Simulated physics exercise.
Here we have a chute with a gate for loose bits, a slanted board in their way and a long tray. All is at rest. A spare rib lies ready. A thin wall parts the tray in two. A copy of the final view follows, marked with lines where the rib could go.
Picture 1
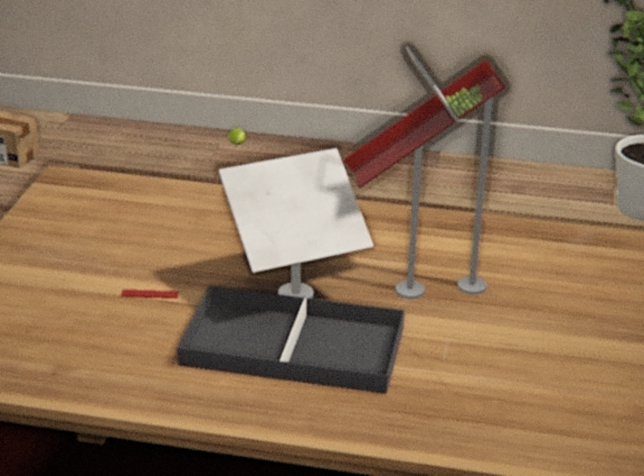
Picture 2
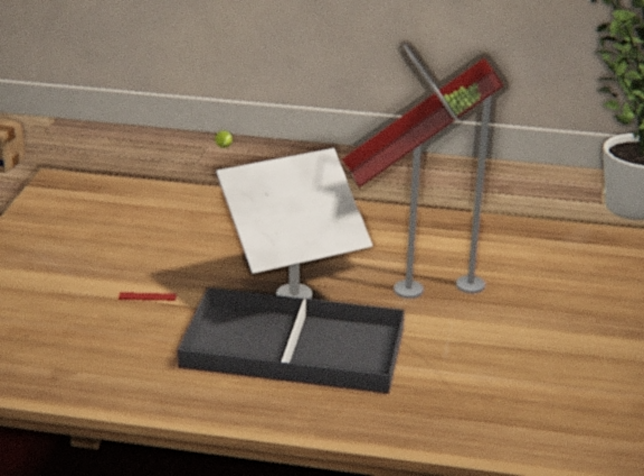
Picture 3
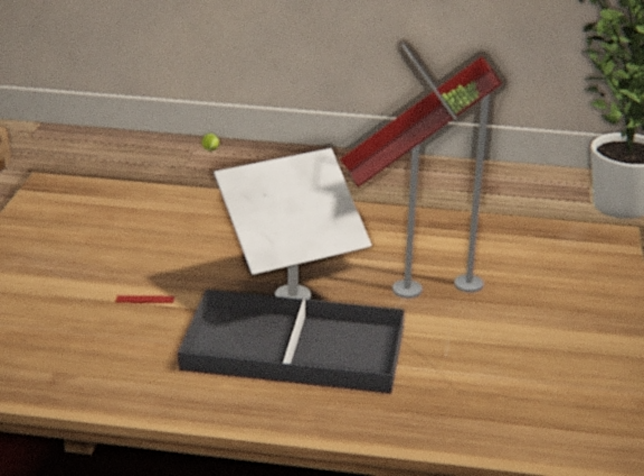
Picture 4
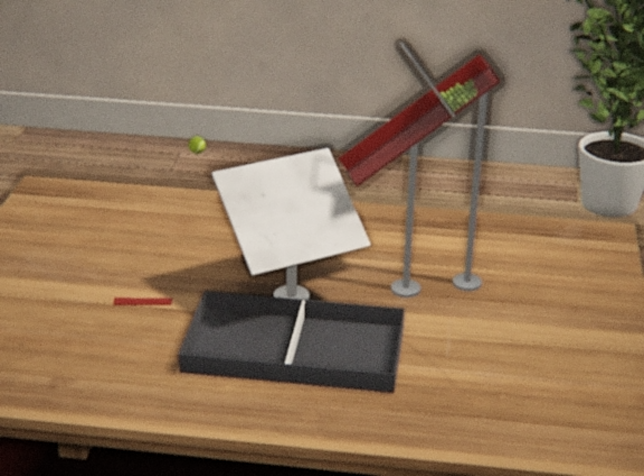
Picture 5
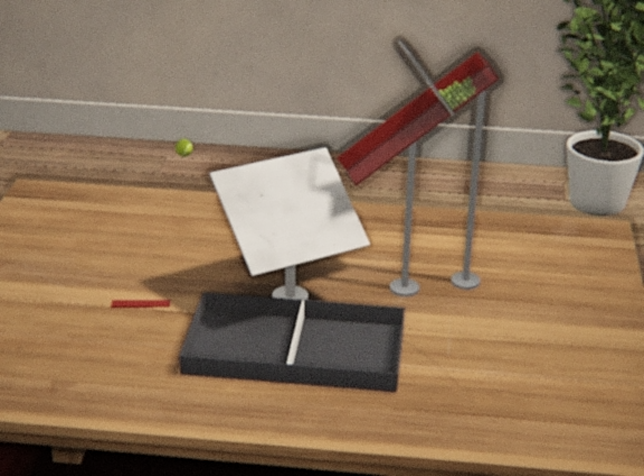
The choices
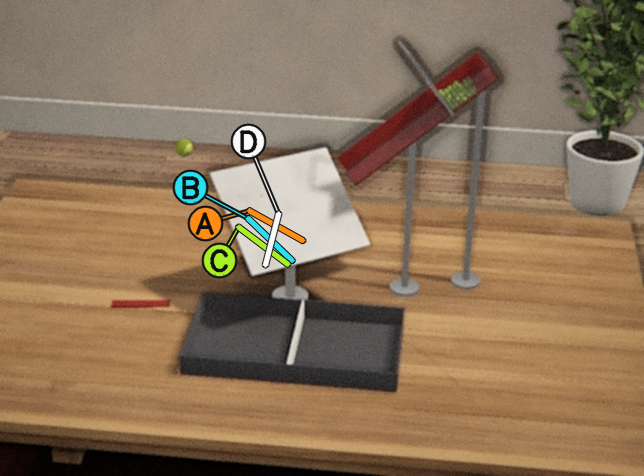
On a wooden table, a raised red chute holds small green bits behind its gate, above a tilted white board and a dark tray parted by a thin wall. The view drifts slowly around them, and the green ball and potted plant behind slide leftward in view, while the setup stays still.
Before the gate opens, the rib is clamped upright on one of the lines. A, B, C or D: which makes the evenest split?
The best line is D.
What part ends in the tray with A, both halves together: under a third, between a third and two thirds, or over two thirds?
It is over two thirds.
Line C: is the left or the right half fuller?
The right half.
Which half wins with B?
The right half.
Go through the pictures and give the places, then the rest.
Load behind the gate (459, 98), dried peas; lip of the chute (357, 181), sloping fairly steeply, in the first picture.
Middle of the board (295, 208), tilted fairly steeply; middle of its low edge (314, 259); of its high edge (277, 159), in the second picture.
Front corners of the tray (179, 352) and (392, 375); front end of its middle wall (284, 363), in the third picture.
Middle of the load (454, 94); lip (353, 179), in the fourth picture.
Middle of the load (452, 92); lip (352, 179), in the fifth picture.
On the marked copy, line A from (249, 210) to (302, 240); line B from (248, 218) to (292, 260); line C from (238, 227) to (287, 264); line D from (278, 213) to (265, 264).
With A, of what is caught, just a few in the left half, almost all in the right.
With B, of what is caught, just a few in the left half, almost all in the right.
With C, of what is caught, about a tenth in the left half, almost all in the right.
With D, of what is caught, roughly two thirds in the left half, roughly a third in the right.
